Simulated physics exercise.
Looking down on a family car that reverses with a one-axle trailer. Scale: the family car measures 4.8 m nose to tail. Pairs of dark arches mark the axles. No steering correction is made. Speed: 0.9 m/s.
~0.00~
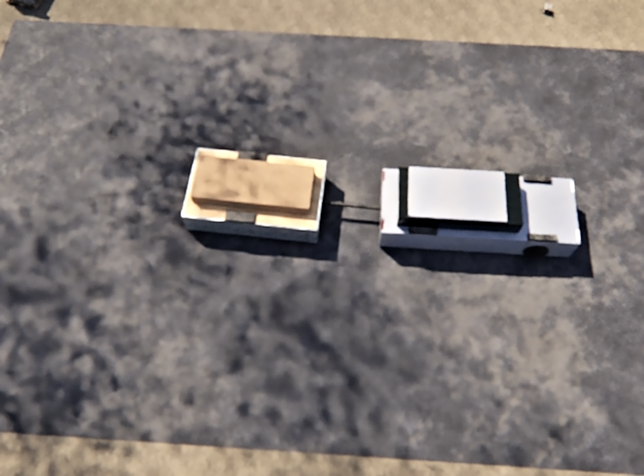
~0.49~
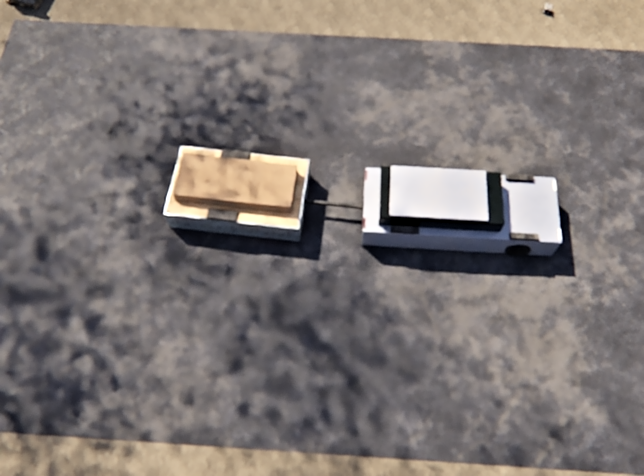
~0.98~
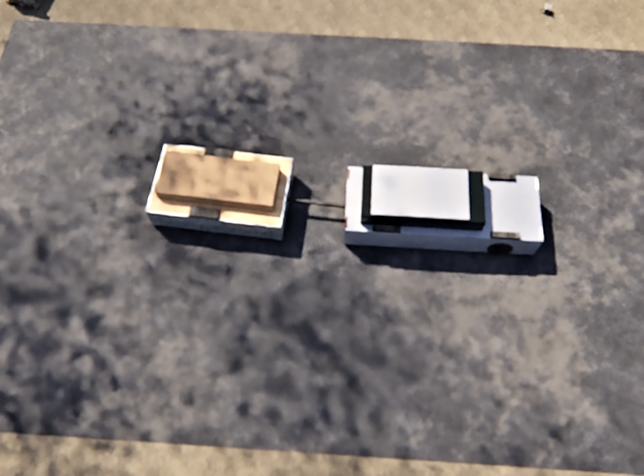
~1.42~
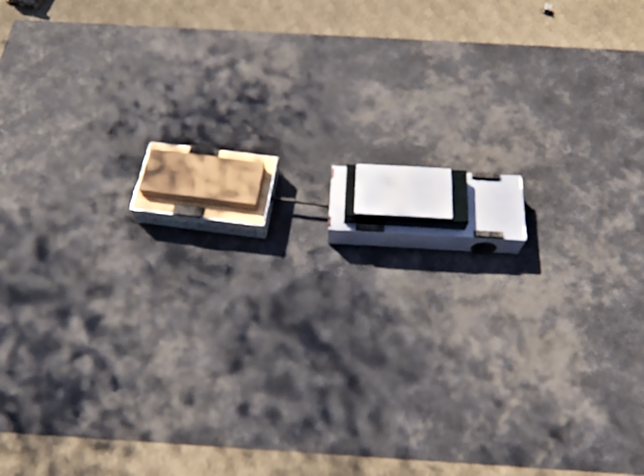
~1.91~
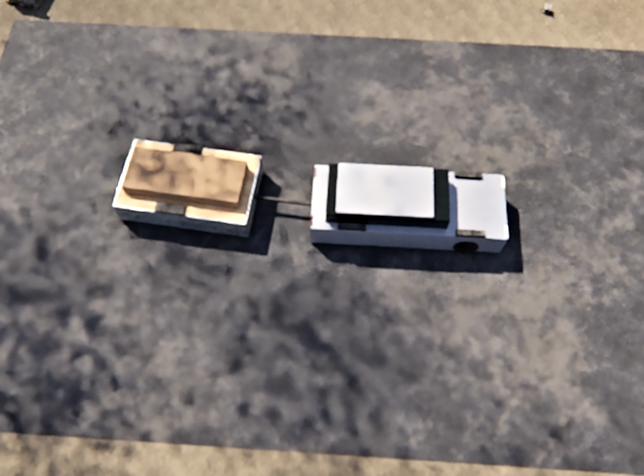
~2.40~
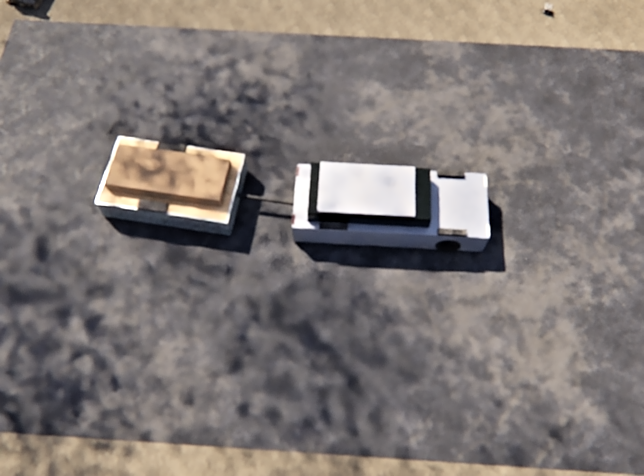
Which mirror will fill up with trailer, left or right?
To the left-hand side of the car.
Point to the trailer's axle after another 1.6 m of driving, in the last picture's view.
Around (104, 166).
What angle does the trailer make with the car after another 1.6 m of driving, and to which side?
Some 10° to its left.
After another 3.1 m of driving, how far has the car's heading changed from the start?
About 0°.
Then, 4.1 s in, the tail is 10° to the car's left, the car has turned 0° and the trailer's axle is at (104, 166) of the last picture.
Then, 5.9 s in, the tail is 16° to the car's left, the car has turned 1° and the trailer's axle is at (49, 152) of the last picture.
Then, 7.6 s in, the tail is 25° to the car's left, the car has turned 1° and the trailer's axle is at (0, 133) of the last picture.
Then, 9.4 s in, the tail is 39° to the car's left, the car has turned 1° and the trailer's axle is out of the picture.
Then, 11.2 s in, the tail is 60° to the car's left, the car has turned 1° and the trailer's axle is out of the picture; it has jack-knifed.
